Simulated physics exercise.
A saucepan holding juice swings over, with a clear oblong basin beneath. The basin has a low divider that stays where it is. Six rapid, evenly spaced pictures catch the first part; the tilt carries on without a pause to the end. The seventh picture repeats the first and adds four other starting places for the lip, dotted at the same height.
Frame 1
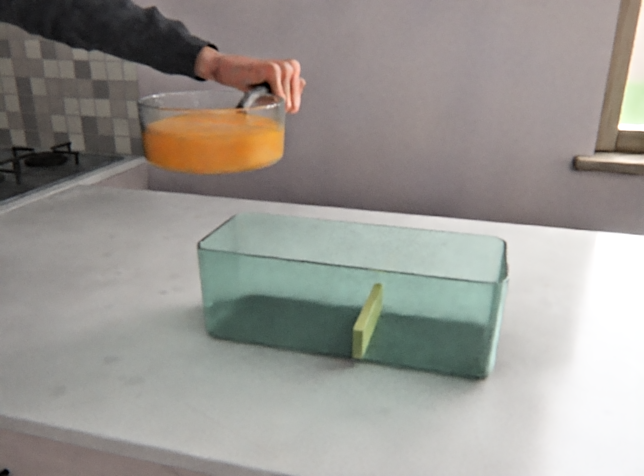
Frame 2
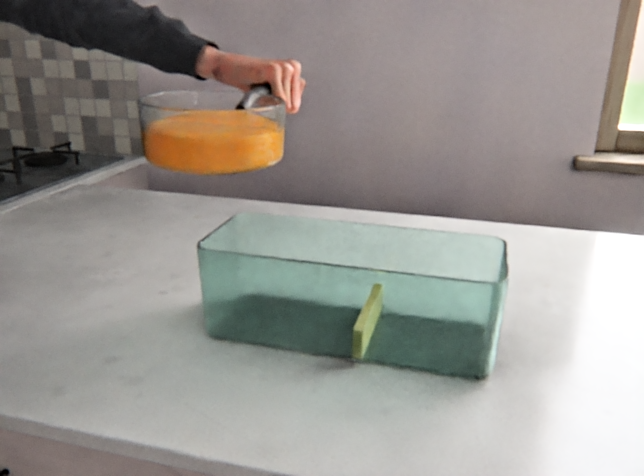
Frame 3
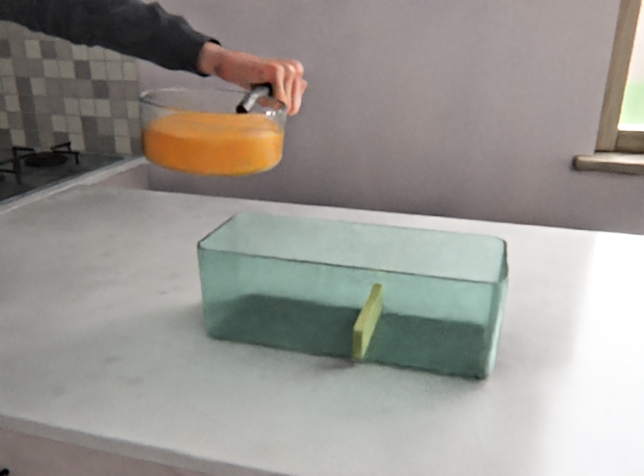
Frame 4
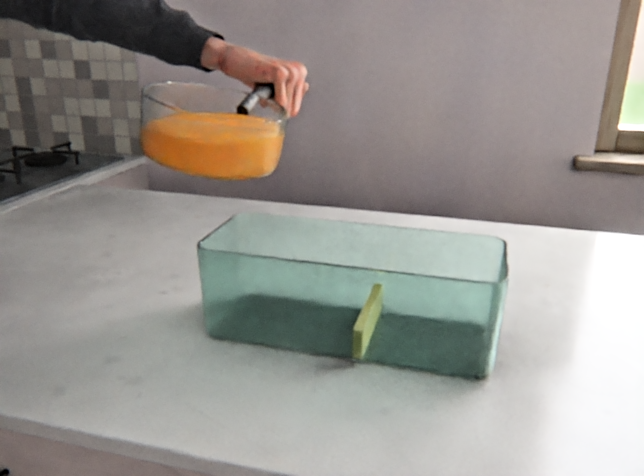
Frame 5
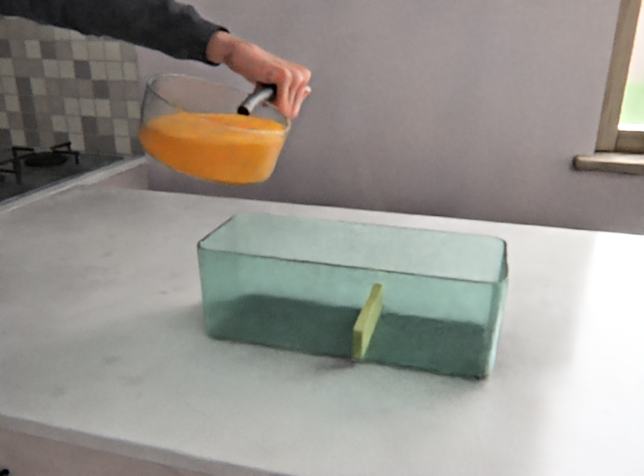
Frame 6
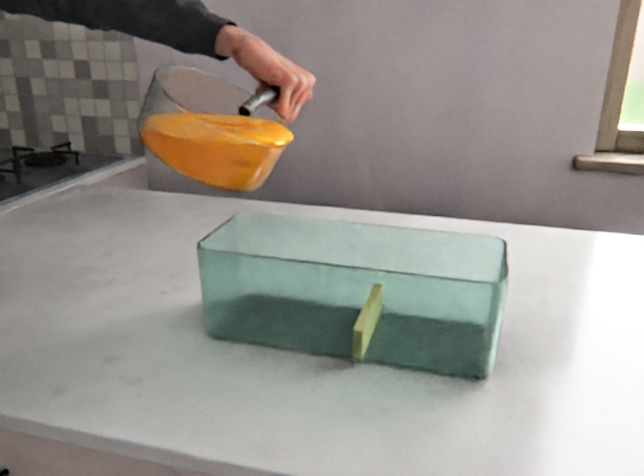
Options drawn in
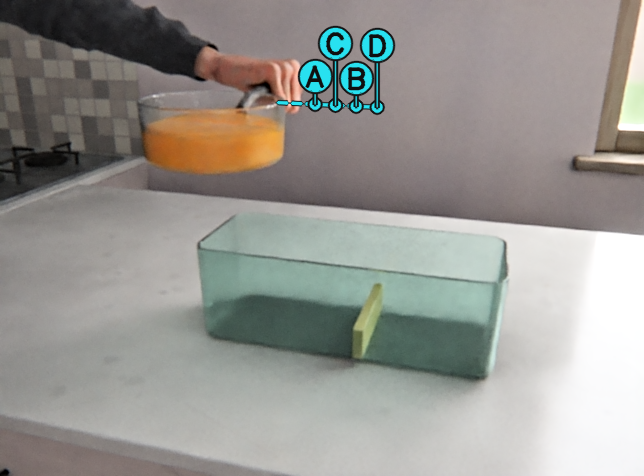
A hand holding a clear saucepan of orange juice above a greenish oblong basin, steady at first, then gradually tilting it rightward.
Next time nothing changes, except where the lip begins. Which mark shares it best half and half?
C.
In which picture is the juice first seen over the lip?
Picture 6.
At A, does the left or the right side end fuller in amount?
The left side.
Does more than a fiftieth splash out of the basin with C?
No, it does not.
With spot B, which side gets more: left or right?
More ends on the right.
On the marked copy, A at (315, 104); B at (356, 106); C at (335, 105); D at (377, 107).
Choosing A, about 73 % ends left of the wall and 26 % right of it.
Choosing B, about 34 % ends left of the wall and 66 % right of it.
Choosing C, about 51 % ends left of the wall and 49 % right of it.
Choosing D, about 25 % ends left of the wall and 75 % right of it.
